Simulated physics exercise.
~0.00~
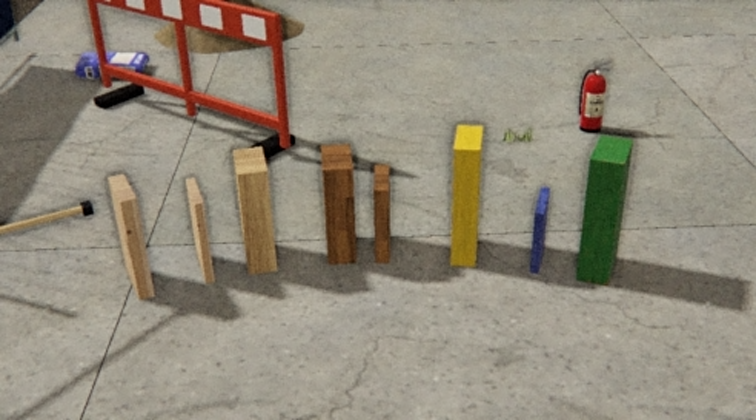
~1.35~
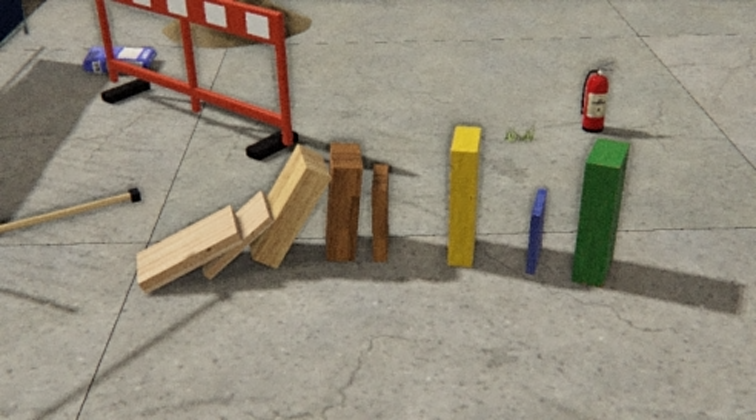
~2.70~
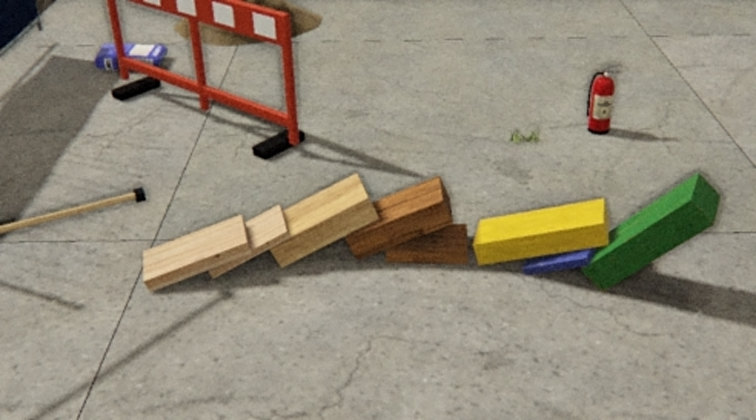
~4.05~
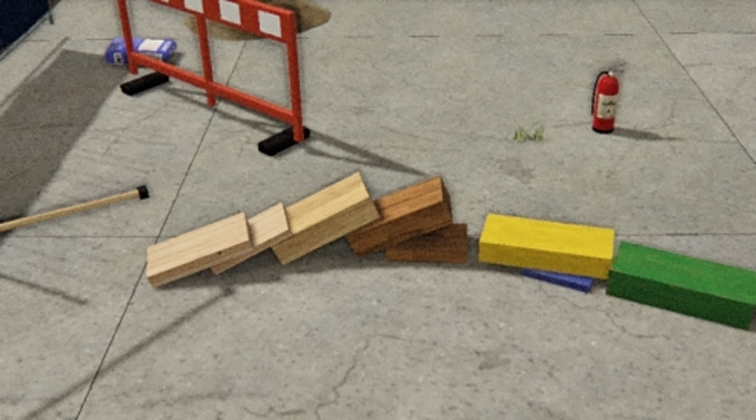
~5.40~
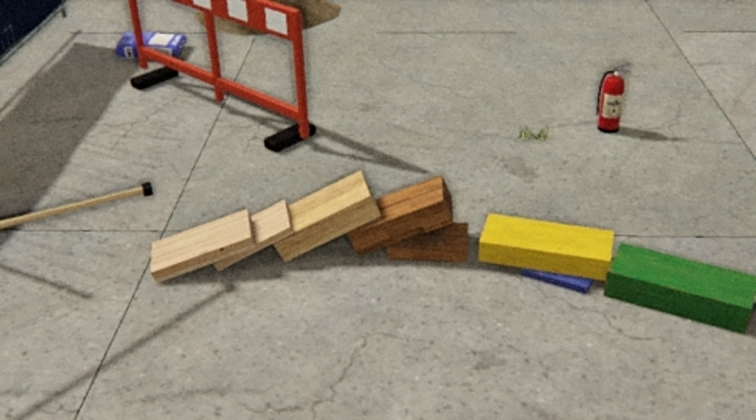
Eight upright wooden boards toppling one after another from left to right on concrete, yellow, blue and green ones ending flat.
